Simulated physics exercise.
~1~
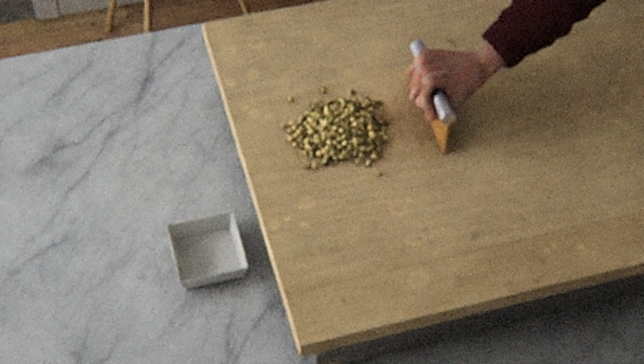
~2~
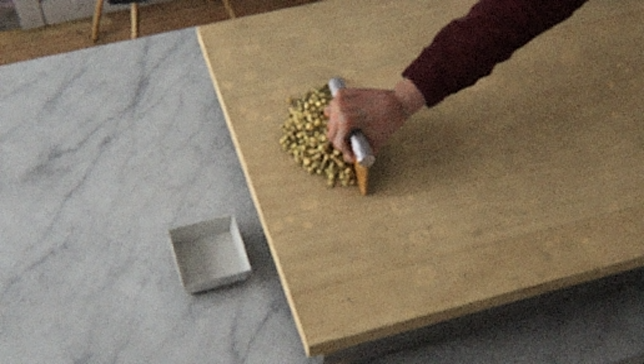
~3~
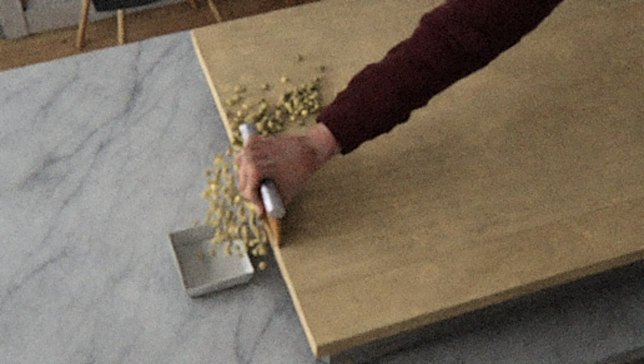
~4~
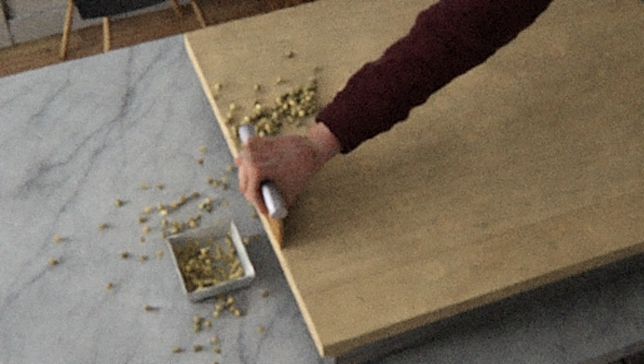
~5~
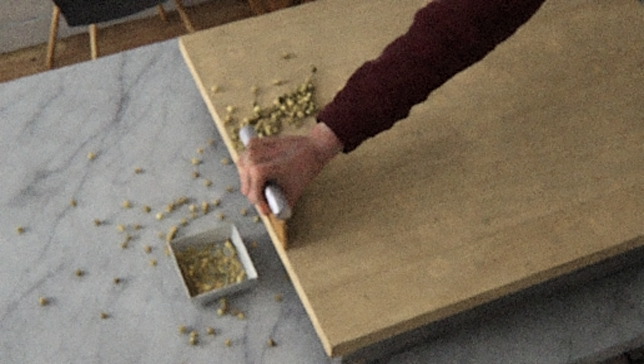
A hand in a dark maroon sleeve holds a scraper with a pale grip and an orange-brown blade over a large wooden board, seen from above at an angle. A heap of greenish-yellow beans lies on the board, and a small square white tin sits on the grey-veined marble below its left edge. The hand sweeps the scraper left and toward the viewer, pushing into the beans. Many spill over the edge, and the scraper stops there. Some land in the tin, others scatter across the marble, and a cluster remains on the board behind the hand.
